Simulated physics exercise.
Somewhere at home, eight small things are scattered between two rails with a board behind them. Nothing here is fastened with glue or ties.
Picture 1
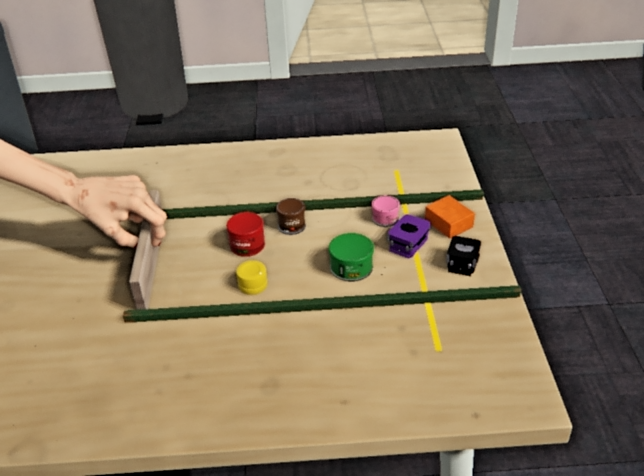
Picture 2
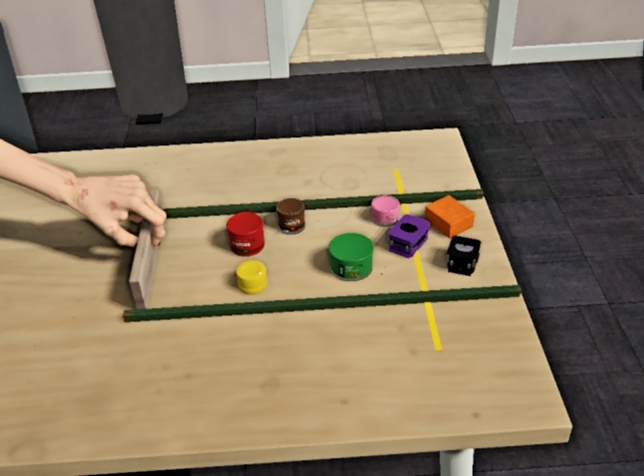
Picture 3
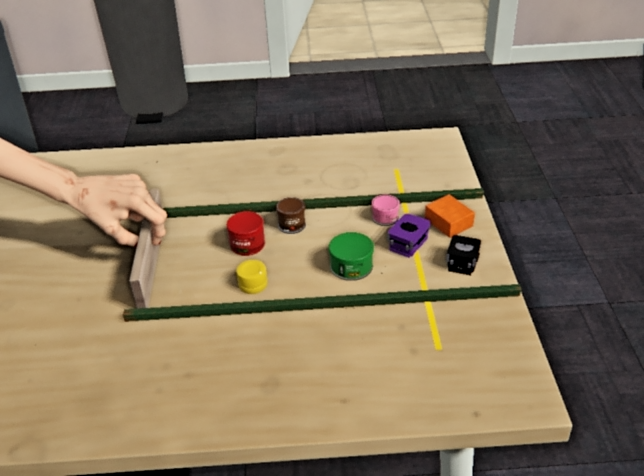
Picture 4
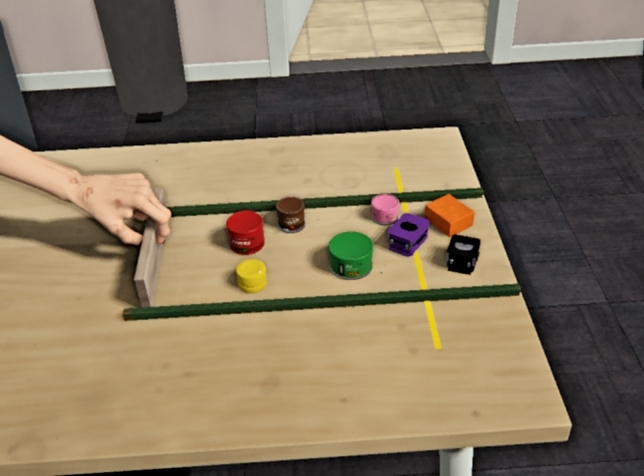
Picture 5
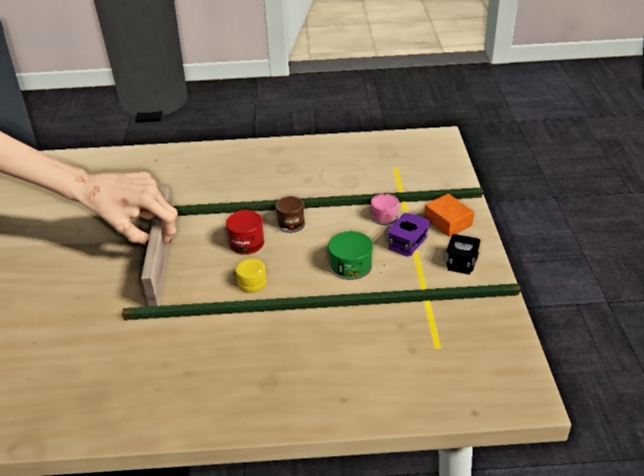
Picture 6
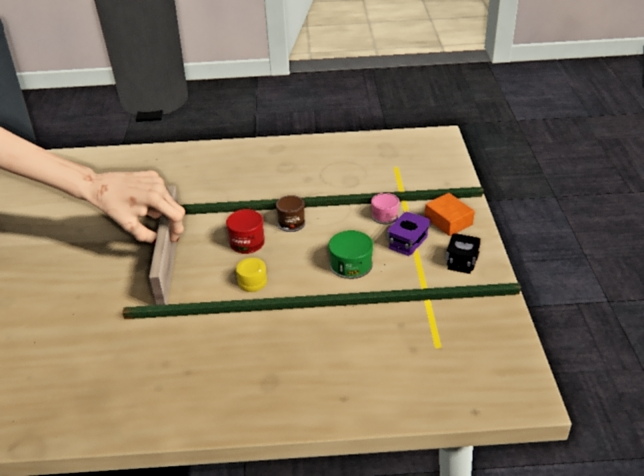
A hand slides a board slightly to the right between two rails, toward small scattered objects.
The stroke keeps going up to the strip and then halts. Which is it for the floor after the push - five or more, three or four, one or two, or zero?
Those that leave the table: Not one.
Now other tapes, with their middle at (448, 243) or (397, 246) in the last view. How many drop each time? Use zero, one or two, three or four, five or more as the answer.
First tape: One or two; second tape: Not one.
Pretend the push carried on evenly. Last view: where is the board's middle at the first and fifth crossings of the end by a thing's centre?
(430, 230) and (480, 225).
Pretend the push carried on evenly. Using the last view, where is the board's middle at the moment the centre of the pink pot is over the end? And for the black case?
(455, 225) and (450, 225), more or less.
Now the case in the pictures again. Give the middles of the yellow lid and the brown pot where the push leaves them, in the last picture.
The one named first is at (437, 274), the next at (420, 200).
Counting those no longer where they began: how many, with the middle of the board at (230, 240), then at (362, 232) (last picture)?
At the first spot the count is 1, and at the second it is 6.
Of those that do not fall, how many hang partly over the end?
Overhang count: 1.
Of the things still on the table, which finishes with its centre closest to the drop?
The orange block is the one.
Soon after, none off yet; black case at rest near (463, 254); orange block at rest near (449, 214); purple case at rest near (409, 234).
Then, none off yet; black case at rest near (463, 254); orange block at rest near (451, 213); purple case moved a little near (427, 229).
At rest, the number that fall off is zero.
